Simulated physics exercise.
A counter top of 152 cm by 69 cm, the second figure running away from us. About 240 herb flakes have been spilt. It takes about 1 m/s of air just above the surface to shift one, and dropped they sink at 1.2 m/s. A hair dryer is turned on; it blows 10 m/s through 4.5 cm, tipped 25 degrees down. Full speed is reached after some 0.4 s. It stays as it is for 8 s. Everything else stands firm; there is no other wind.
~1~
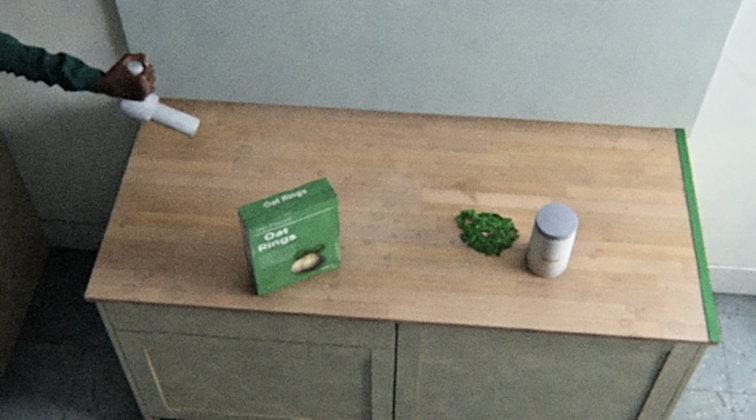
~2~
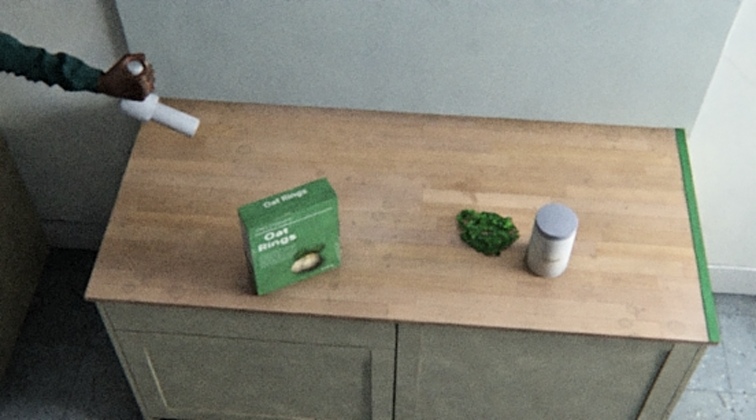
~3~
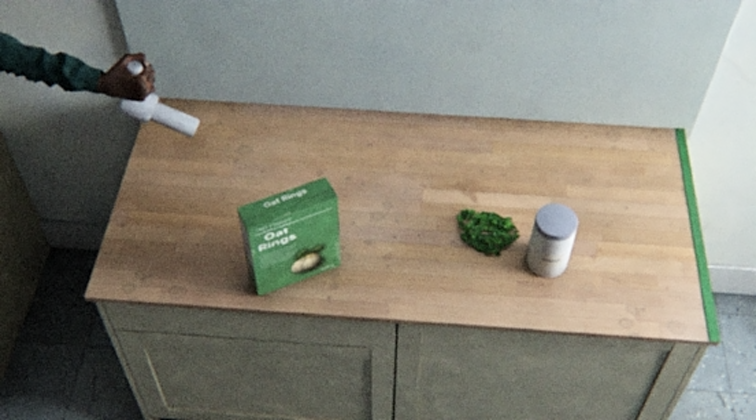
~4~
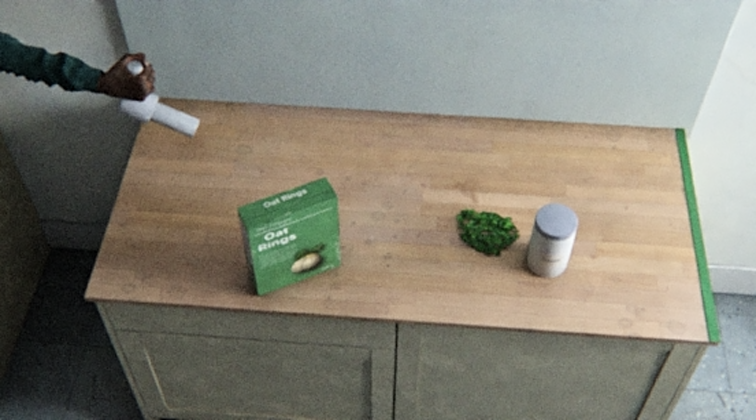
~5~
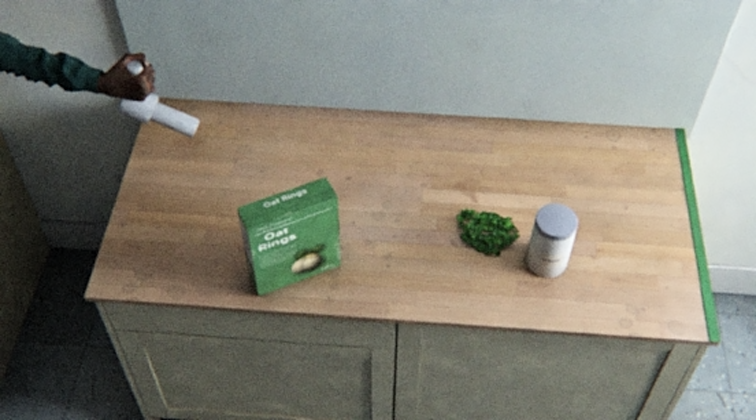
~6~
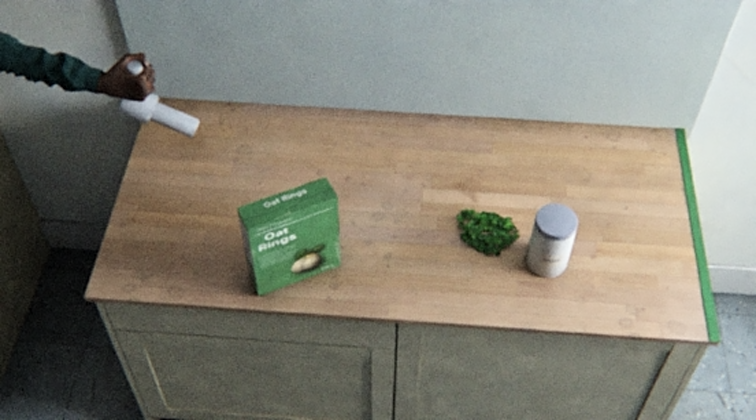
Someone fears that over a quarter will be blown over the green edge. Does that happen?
Answer: Yes.
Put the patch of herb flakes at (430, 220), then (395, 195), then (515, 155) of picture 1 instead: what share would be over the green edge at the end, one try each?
In turn about 40 %, 80 %, 100 %.
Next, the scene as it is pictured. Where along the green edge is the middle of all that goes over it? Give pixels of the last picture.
At about (709, 272).
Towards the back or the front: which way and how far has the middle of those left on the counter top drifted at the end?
Towards the front, some 10 cm.
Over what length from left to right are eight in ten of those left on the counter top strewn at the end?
Roughly 40 cm.
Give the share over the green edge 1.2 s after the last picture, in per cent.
Some 30 per cent.
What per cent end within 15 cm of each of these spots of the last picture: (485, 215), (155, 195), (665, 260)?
In turn about 0 %, 0 %, 15 %.
Then, 1.2 s after the last picture, 50 % are on the move or not yet settled, 28 % are over the green edge; the middle of those still in play is near (638, 271).
Then, 2.2 s after the last picture, 32 % are on the move or not yet settled, 34 % are over the green edge; the middle of those still in play is near (639, 275).
Then, 4.0 s after the last picture, 23 % are on the move or not yet settled, 39 % are over the green edge; the middle of those still in play is near (639, 275).
Then, 7.6 s after the last picture, at the end, 41 % are over the green edge; the middle of those still in play is near (643, 275).
